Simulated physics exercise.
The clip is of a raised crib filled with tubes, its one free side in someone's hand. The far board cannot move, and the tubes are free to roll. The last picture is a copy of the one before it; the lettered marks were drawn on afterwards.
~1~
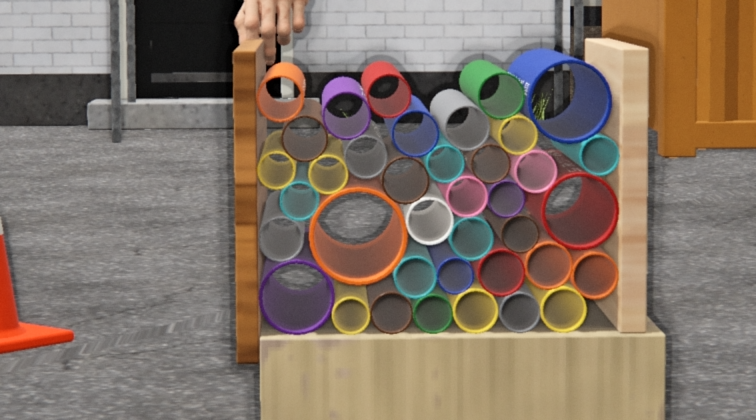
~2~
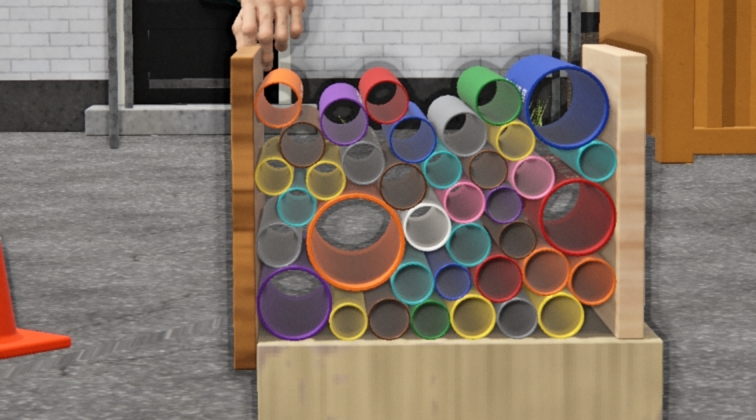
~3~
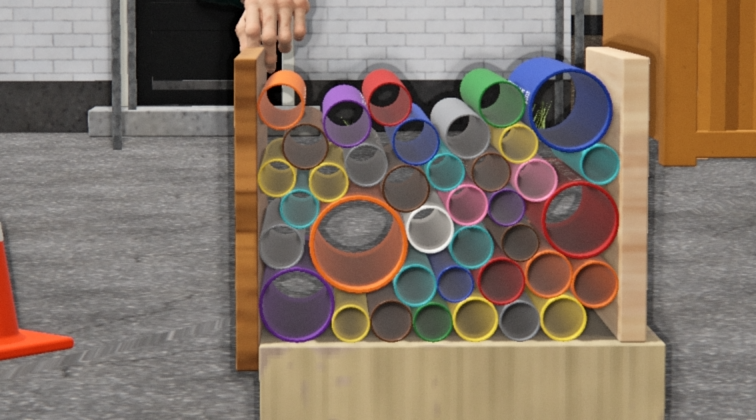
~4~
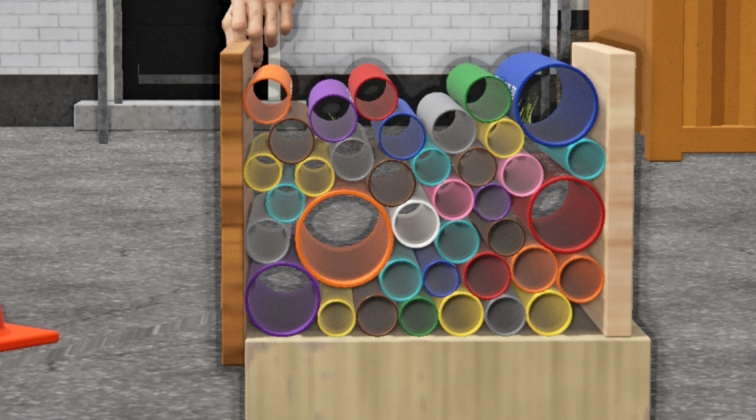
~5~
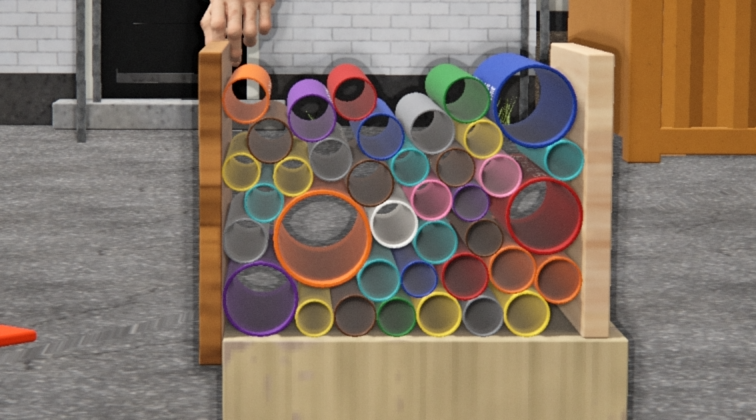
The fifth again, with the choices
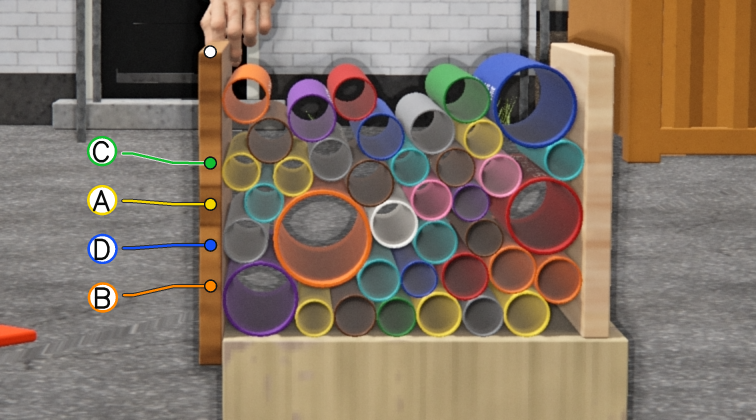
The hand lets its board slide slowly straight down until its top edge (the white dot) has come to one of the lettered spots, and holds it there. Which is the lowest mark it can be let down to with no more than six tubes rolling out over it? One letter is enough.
D is the limit.
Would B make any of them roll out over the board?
Yes.
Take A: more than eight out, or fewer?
It loses fewer than eight.
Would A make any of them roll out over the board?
At A: Yes.
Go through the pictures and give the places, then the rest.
An orange tube (358, 236); a grey tube (281, 239); a turquoise tube (299, 201), in the first frame.
A turquoise tube (297, 207); a turquoise tube (443, 170), in the second frame.
A brown tube (306, 147); a green tube (502, 104), in the third frame.
Side board (239, 190); a purple tube (283, 300), in the fourth frame.
A grey tube (483, 316); an orange tube (323, 238); a grey tube (246, 241), in the fifth frame.
On the marked copy, A at (211, 204); B at (211, 286); C at (210, 163); D at (211, 245); the white dot at (210, 52).
Following D. Soon after the start, top of the board (223, 137).
Later, top of the board (223, 232).
In the end, top of the board (223, 244), four out over the board.
As for the rest, A three out over the board; B more than six out over the board; C one out over the board.
